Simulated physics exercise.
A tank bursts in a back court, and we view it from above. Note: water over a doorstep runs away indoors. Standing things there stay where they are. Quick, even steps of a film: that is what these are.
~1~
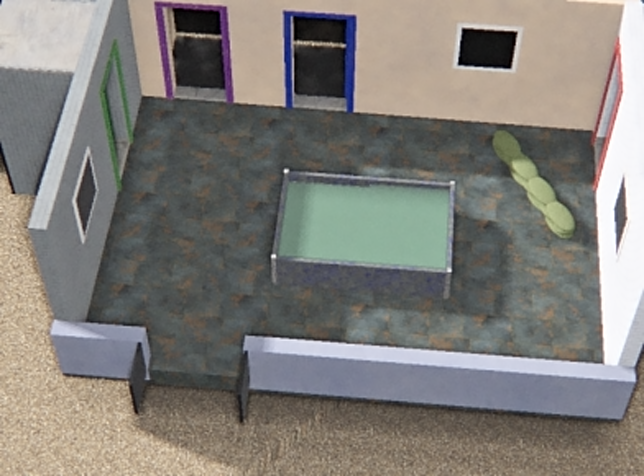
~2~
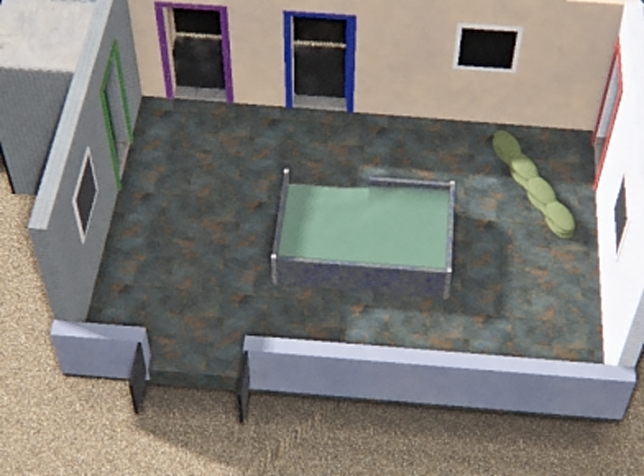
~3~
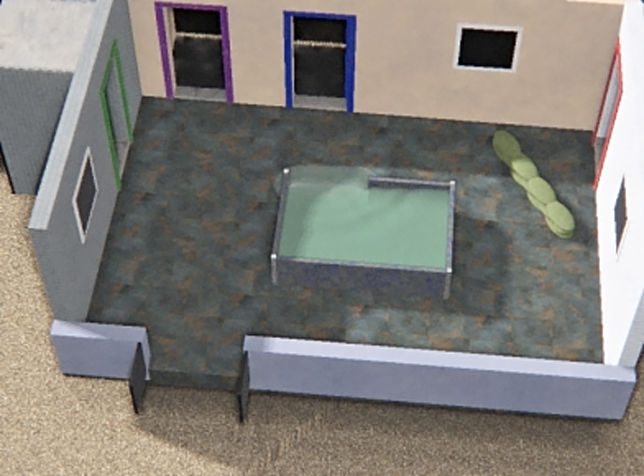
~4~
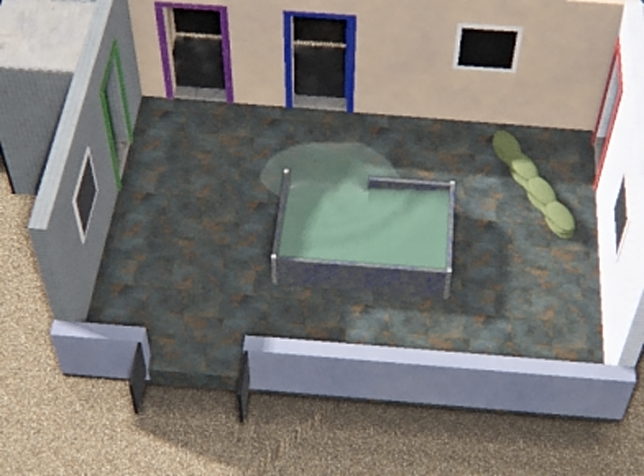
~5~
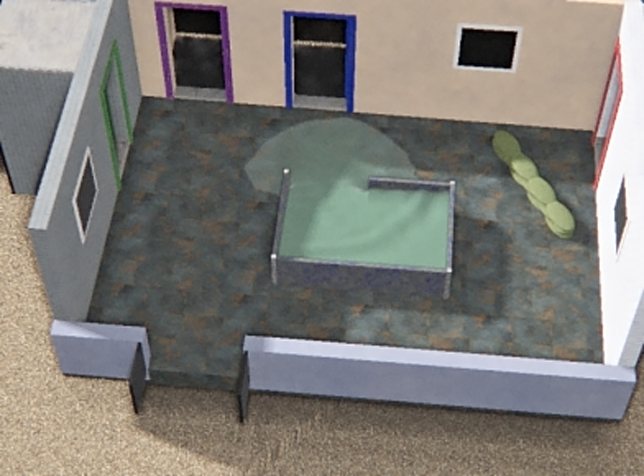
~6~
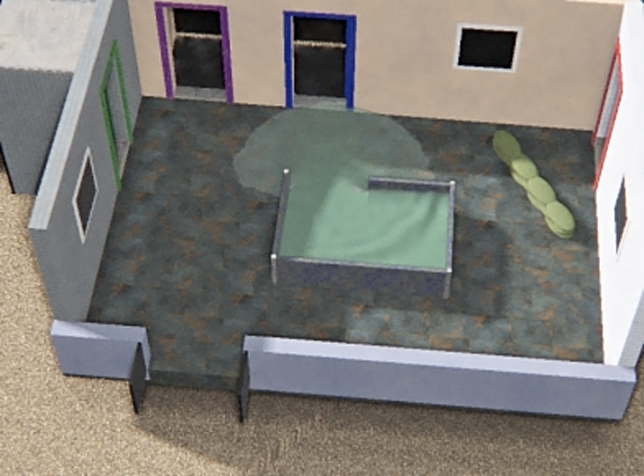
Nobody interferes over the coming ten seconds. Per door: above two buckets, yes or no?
Green door no. Red door no. Blue door yes. Purple door yes.
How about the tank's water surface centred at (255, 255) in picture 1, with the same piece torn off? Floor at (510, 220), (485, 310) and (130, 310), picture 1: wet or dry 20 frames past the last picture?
Taking the three spots in turn, I'd say spared, then spared, then spared.
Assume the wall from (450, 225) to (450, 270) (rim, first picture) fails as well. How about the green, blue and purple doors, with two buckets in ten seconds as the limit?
Going door by door: The green door stays safe, the blue door stays safe, and the purple door stays safe.
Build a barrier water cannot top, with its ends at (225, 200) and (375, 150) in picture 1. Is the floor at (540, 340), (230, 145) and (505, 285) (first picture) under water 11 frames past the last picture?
Results in order: Bone-dry / bone-dry / bone-dry.
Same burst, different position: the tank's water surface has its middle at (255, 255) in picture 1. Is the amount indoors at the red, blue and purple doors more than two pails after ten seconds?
The red door falls short, the blue door exceeds it, the purple door exceeds it.
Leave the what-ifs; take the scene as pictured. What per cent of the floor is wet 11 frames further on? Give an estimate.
My guess is around 25 in a hundred.
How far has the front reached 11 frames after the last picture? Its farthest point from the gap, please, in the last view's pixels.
Somewhere close to (573, 131).
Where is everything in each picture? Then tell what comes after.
The first frame shows the water tank at (365, 224) is whole and still.
In the second frame, water pours out on the water tank's far side and has run to a hidden place.
In the third frame, the front is at a hidden place, out from the gap on the water tank's far side.
In the fourth frame, the front is at (357, 146), out from the gap on the water tank's far side.
In the fifth frame, water pours out on the water tank's far side and has run to (348, 121).
In the sixth frame, the front is at (325, 104), out from the gap on the water tank's far side.
A moment on, water covers 15 % of the floor; the green door not reached, the red door not reached, the blue door far over two buckets in, the purple door not reached.
Next, water covers 25 % of the floor; the green door not reached, the red door not reached, the blue door far over two buckets in, the purple door under two buckets in.
Then, water covers 40 % of the floor; the green door wet at the sill, nothing in, the red door wet at the sill, nothing in, the blue door far over two buckets in, the purple door over two buckets in.
Later, water covers 75 % of the floor; the green door wet at the sill, nothing in, the red door wet at the sill, nothing in, the blue door far over two buckets in, the purple door over two buckets in.
In the end, water covers 95 % of the floor; the green door wet at the sill, nothing in, the red door wet at the sill, nothing in, the blue door far over two buckets in, the purple door over two buckets in.
